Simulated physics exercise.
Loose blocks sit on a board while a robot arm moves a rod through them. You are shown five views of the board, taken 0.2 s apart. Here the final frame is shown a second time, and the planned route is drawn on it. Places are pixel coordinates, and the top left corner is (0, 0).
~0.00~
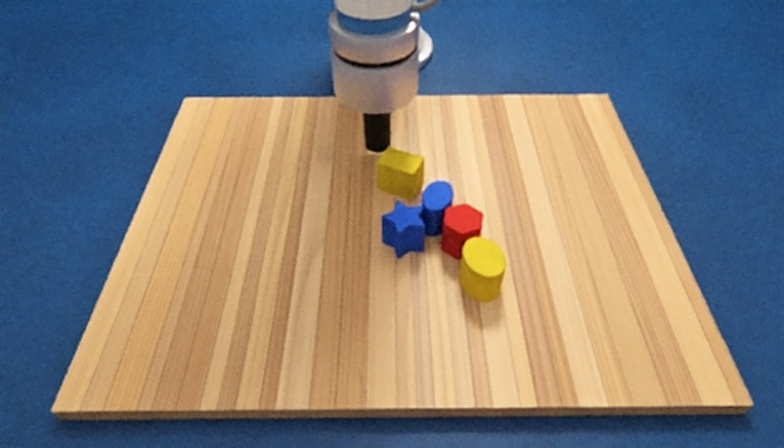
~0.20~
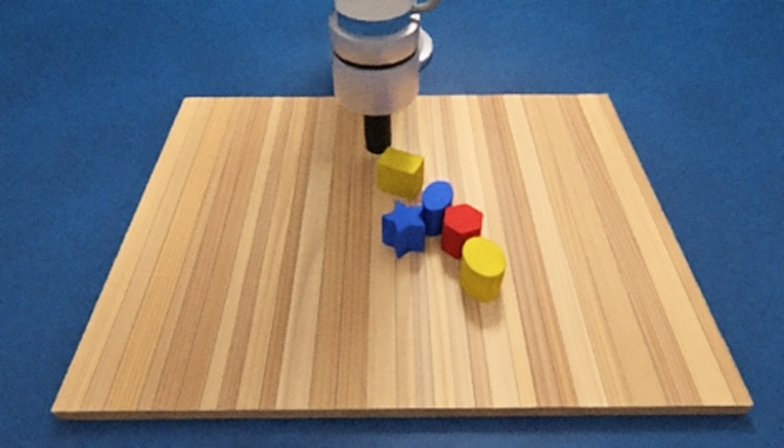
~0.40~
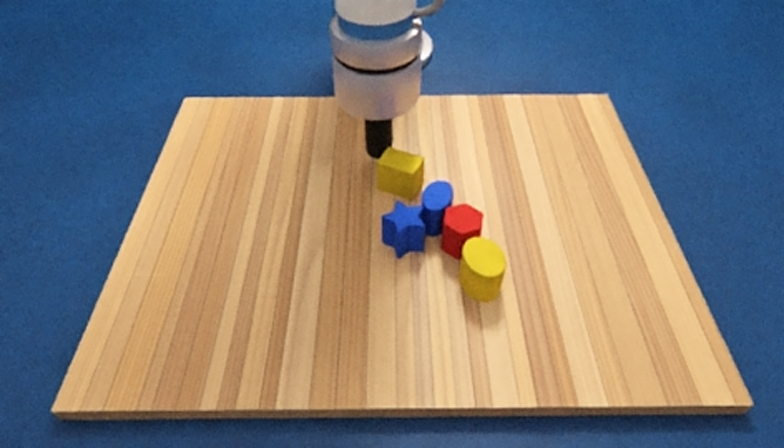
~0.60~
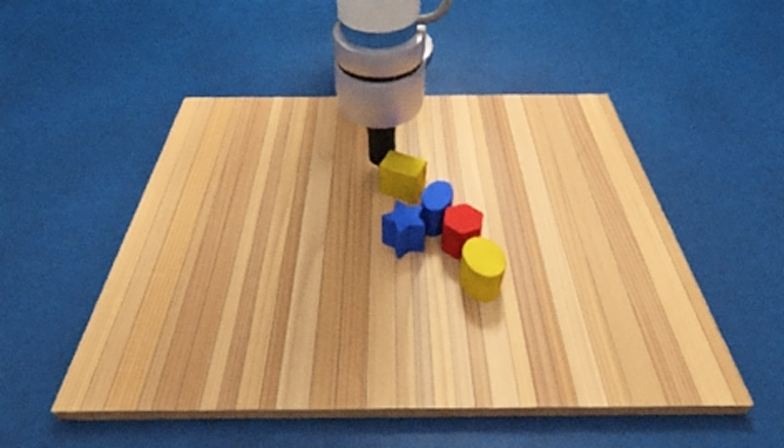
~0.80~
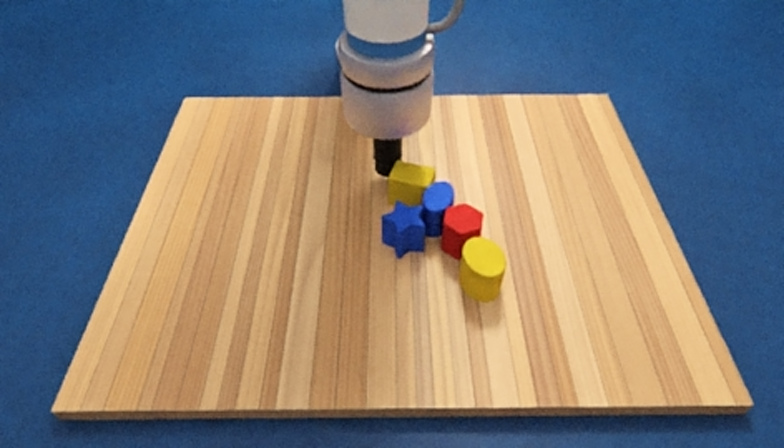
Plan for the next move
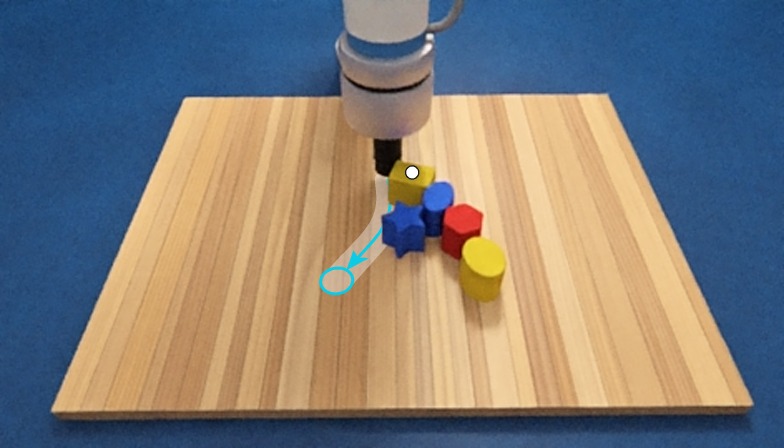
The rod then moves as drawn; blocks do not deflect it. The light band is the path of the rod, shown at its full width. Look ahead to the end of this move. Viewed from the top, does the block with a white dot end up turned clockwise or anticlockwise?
Direction: Anticlockwise.
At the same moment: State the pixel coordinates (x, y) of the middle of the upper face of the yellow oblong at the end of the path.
Its top middle is near (419, 188).
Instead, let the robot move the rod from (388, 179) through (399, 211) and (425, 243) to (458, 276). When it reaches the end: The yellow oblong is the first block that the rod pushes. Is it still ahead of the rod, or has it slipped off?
Looking at the end of the path, the yellow oblong has slipped free of the rod.
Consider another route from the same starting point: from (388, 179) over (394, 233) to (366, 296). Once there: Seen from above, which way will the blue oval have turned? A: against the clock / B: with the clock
My pick is B.
The drawn path runs from (388, 179) via (389, 212) and (368, 246), ending at (337, 281); the dot is on the yellow oblong.
On the path given first. One third of the way, rod (389, 202); yellow oblong (422, 186), turned 80° anticlockwise; blue oval (449, 199), turned 35° clockwise; red six-sided block (467, 221).
Two thirds of the way, rod (368, 236); blue star-shaped block (407, 228), turned 40° anticlockwise; yellow oblong (419, 188), turned 95° anticlockwise; blue oval (450, 199), turned 30° clockwise; red six-sided block (468, 222).
At the end, rod (335, 271); blue star-shaped block (407, 228), turned 40° anticlockwise; yellow oblong (419, 188), turned 95° anticlockwise; blue oval (450, 199), turned 30° clockwise; red six-sided block (468, 222).
